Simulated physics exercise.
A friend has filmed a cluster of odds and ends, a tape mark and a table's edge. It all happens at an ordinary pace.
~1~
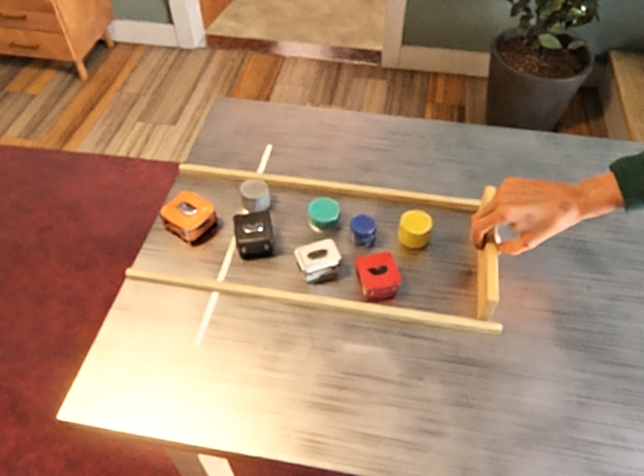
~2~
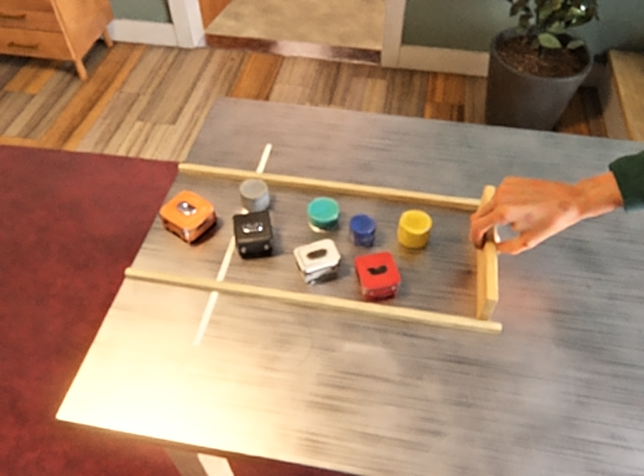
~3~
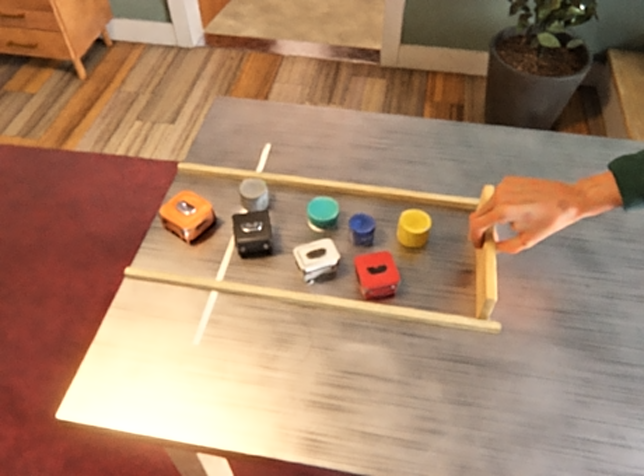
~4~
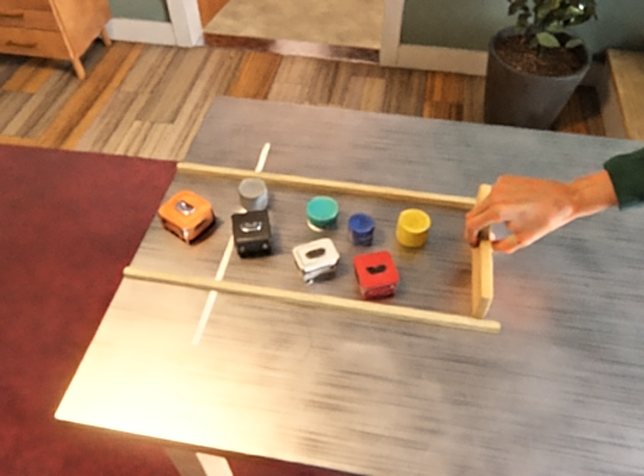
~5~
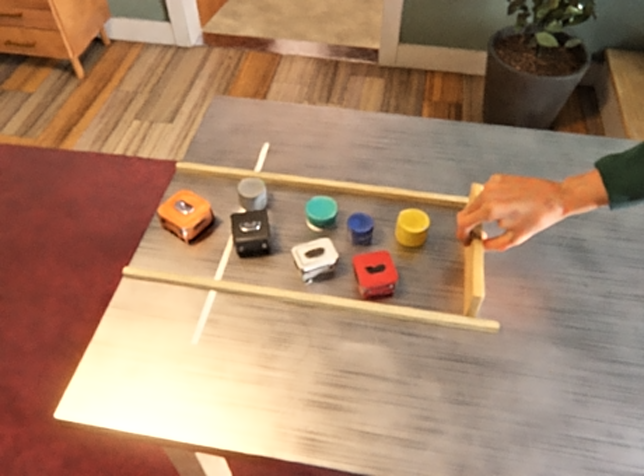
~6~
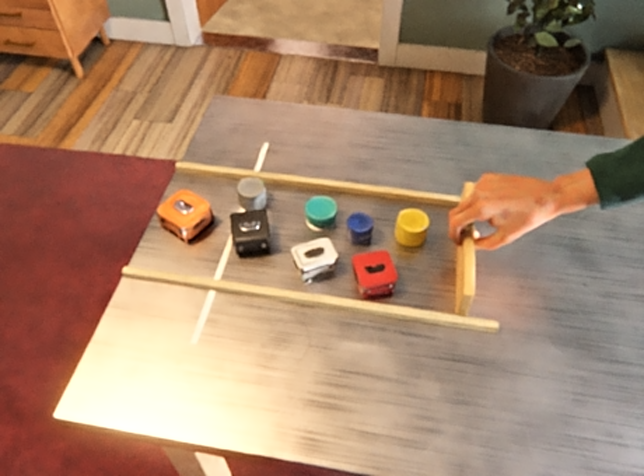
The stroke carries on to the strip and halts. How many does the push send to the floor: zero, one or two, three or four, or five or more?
In the end the number that fall off is zero.
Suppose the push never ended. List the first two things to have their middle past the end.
In order: The orange case, the white case.
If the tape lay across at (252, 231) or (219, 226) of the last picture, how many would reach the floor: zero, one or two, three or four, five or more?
One after another: None; one to two.
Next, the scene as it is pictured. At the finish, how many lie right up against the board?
That makes 3.
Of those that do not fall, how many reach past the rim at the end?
That would be 1.
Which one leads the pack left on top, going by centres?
The orange case ends nearest.
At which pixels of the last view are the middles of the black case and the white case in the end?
Near (191, 216) and (168, 251).
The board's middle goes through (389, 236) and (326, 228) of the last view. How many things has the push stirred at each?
By then 3, and 5.
Early on, none off yet; orange case at rest near (186, 216); grey lid at rest near (252, 195); black case at rest near (251, 233).
A while later, none off yet; orange case moving near (180, 212); grey lid travelled well along near (213, 179); black case travelled about its own width near (216, 223).
Finally, the number that fall off is zero.
